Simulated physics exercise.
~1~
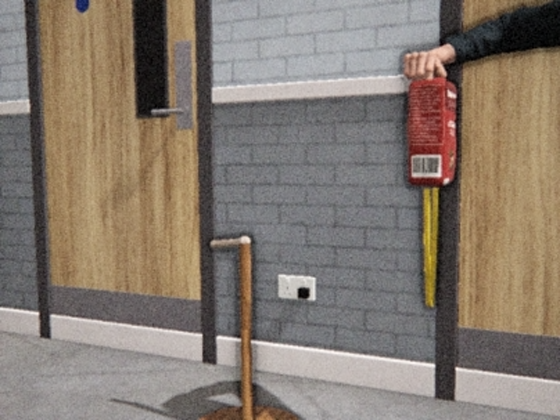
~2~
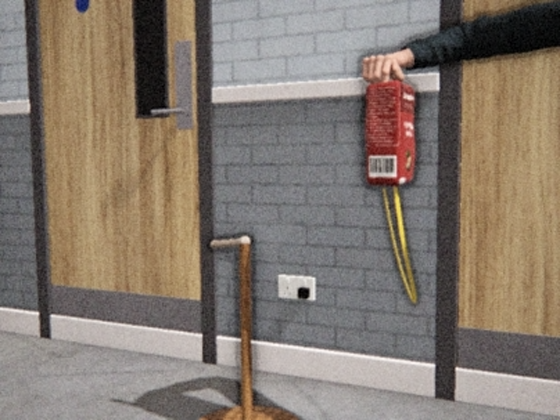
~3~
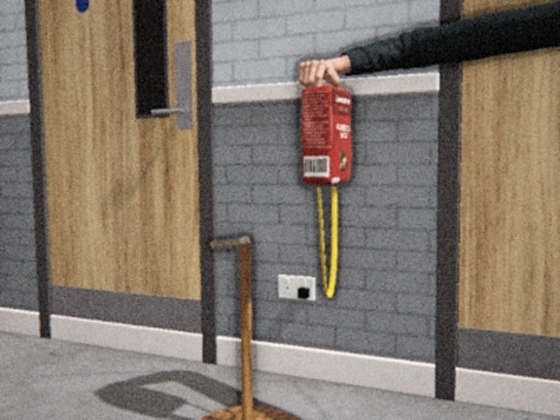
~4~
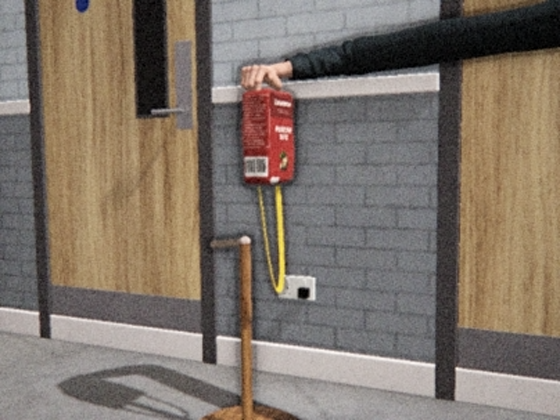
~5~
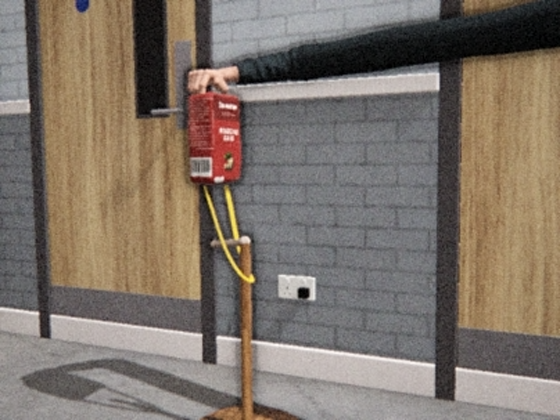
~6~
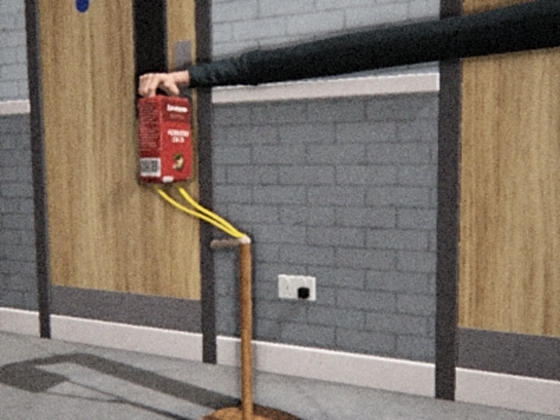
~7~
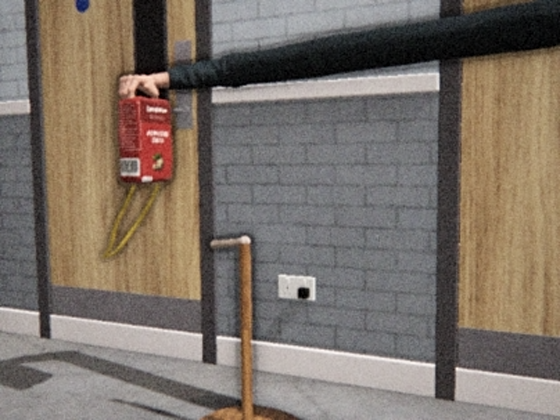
Red sack with a dangling yellow loop being carried left by a hand over a short barred post, the loop brushing across and swinging clear.
